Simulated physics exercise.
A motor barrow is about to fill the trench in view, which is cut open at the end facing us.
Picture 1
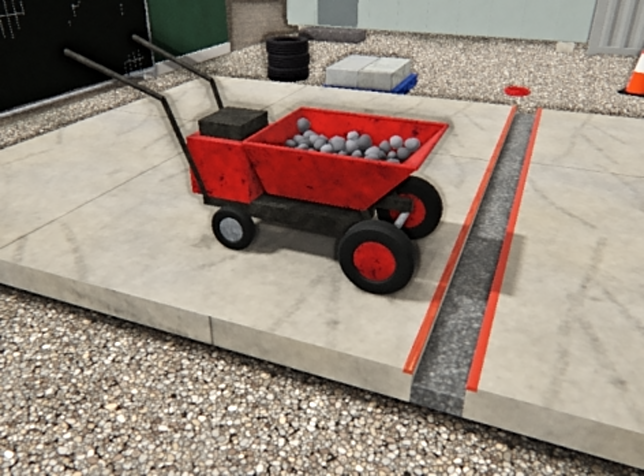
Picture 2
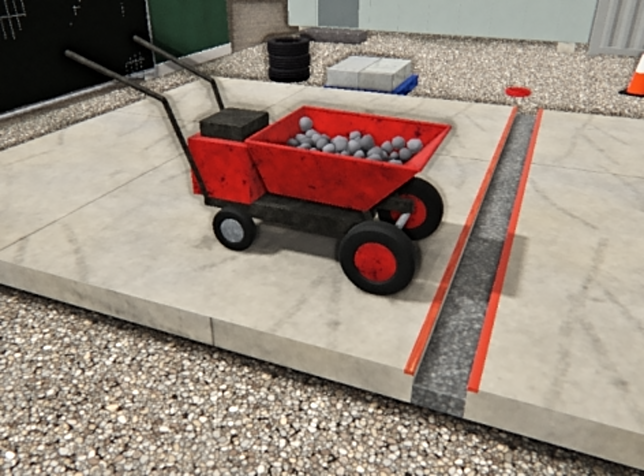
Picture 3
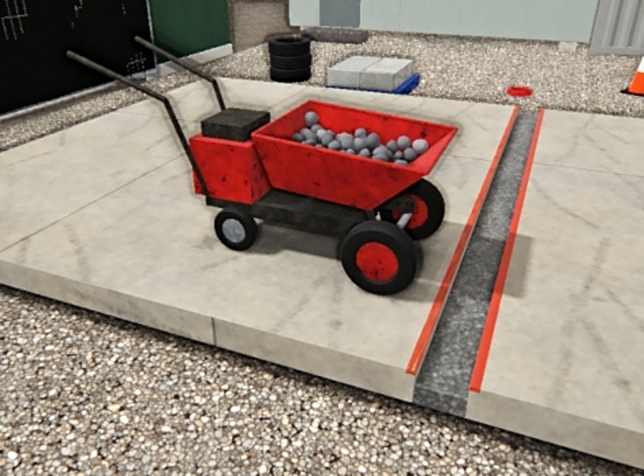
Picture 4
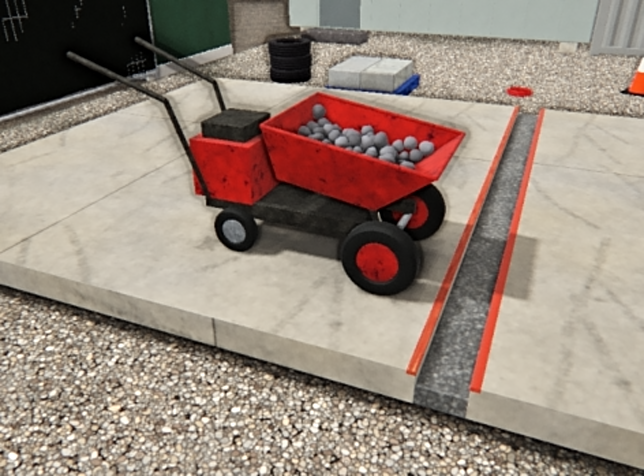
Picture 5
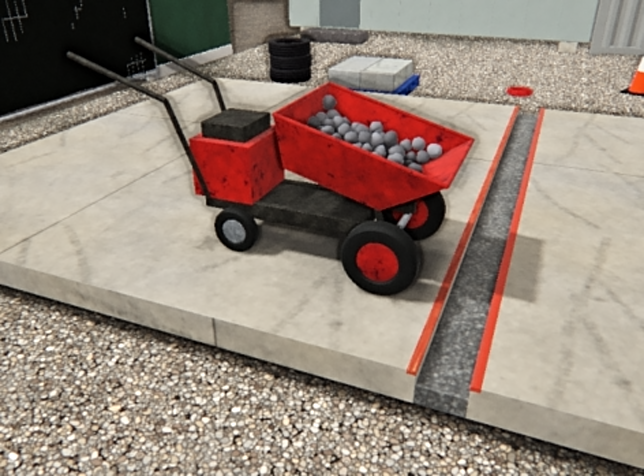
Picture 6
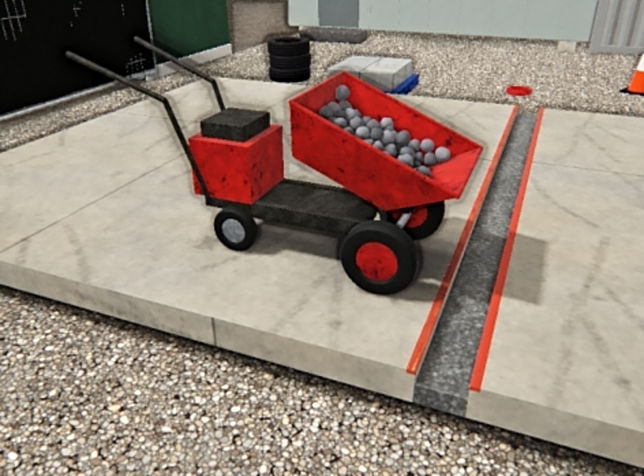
On a concrete slab beside gravel, a red motor barrow stands by a narrow trench, its skip of grey cobbles tilting gradually rightward.
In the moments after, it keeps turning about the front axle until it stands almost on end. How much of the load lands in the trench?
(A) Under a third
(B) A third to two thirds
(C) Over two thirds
Under a third (A).
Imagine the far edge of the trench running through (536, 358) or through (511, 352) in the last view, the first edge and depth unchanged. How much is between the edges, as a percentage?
First try: About 60 %; second try: About 30 %.
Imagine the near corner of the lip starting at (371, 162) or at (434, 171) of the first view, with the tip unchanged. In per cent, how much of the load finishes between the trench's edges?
Result: 60 in a hundred, then 0 in a hundred.
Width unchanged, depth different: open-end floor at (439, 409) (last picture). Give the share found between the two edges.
Estimated share: Approx. 0 per cent.
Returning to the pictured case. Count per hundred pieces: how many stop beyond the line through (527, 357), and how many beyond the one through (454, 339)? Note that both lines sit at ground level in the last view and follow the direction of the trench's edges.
About 60 percent, then about 90 percent.
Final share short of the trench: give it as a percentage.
About 0 %.
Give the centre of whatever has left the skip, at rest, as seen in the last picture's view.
Somewhere around (552, 289) in the last picture.
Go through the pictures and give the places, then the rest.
Lip of the skip (416, 169), level; top of the load (351, 147), round cobbles; first edge of the trench (423, 331); far edge (482, 346), the trench under half as wide as the skip, and shallow for its width, in the first frame.
Lip of the skip (419, 170), tipped barely; top of the load (341, 147), in the second frame.
Lip of the skip (427, 173), tipped barely; top of the load (329, 141), in the third frame.
Lip of the skip (436, 179), tipped a little; top of the load (313, 141), in the fourth frame.
Lip of the skip (447, 187), tipped clearly; top of the load (322, 132), in the fifth frame.
Lip of the skip (458, 197), tipped clearly; top of the load (333, 123); first edge of the trench (426, 332); far edge (485, 346), in the sixth frame.
Just after the last frame, skip tipped steeply; every one in the skip.
A moment on, skip tipped right over; roughly a third in the skip; roughly two thirds beyond it.
Further on, skip tipped right over; about a tenth in the skip; just a few in or heaped over the trench; the larger part beyond it.
When it is over, skip tipped right over; about a tenth in the skip; just a few in or heaped over the trench; the larger part beyond it.
